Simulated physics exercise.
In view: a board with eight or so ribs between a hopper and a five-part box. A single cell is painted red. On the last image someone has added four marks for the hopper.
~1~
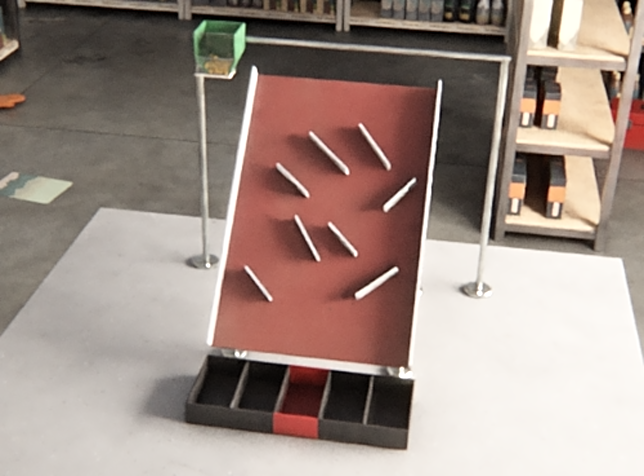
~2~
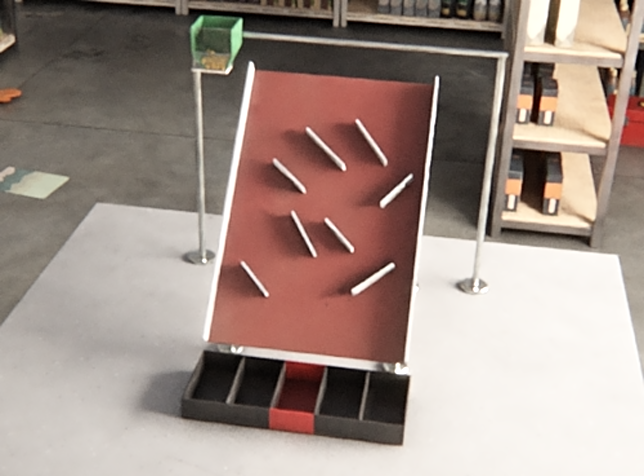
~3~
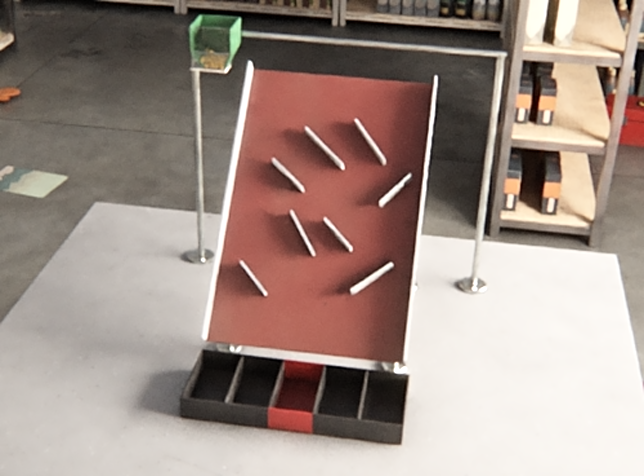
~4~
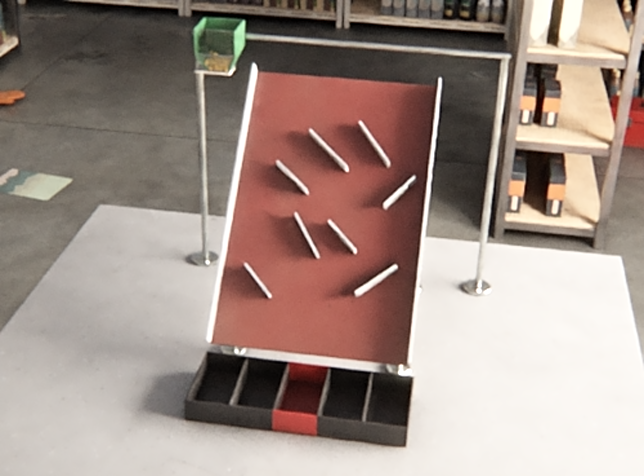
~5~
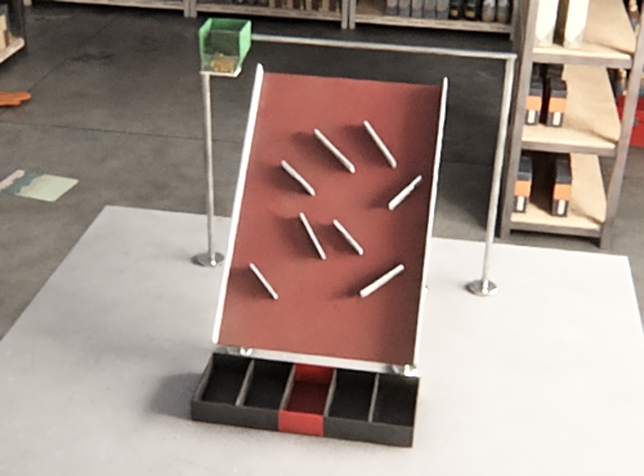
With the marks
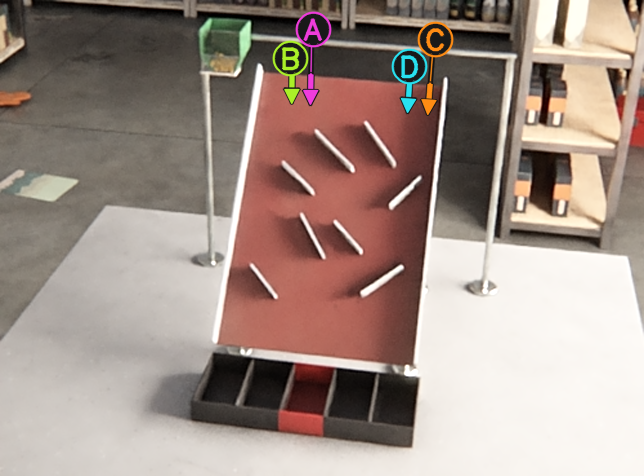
The video shows a tilted red board with pale ribs, a green hopper of small pieces at upper left, and a black five-part box with a red middle cell below; the view sways slightly, but nothing in the scene moves.
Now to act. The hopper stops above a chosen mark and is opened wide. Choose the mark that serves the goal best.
The answer is mark D.
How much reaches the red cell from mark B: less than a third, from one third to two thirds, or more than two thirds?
It is less than a third.
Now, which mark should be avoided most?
B it is.
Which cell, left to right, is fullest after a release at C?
The third.
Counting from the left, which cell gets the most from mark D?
The third from the left.
On the marked copy, mark A meets the board at (310, 99); mark B meets the board at (291, 98); mark C meets the board at (428, 109); mark D meets the board at (407, 107).
Choosing A, about a third in the red cell, about half in other cells, a small part outside the box.
Choosing B, about a quarter in the red cell, about two thirds in other cells, a small part outside the box.
Choosing C, about half in the red cell, about a third in other cells, a small part outside the box.
Choosing D, about two thirds in the red cell, about a quarter in other cells, a stray few outside the box.
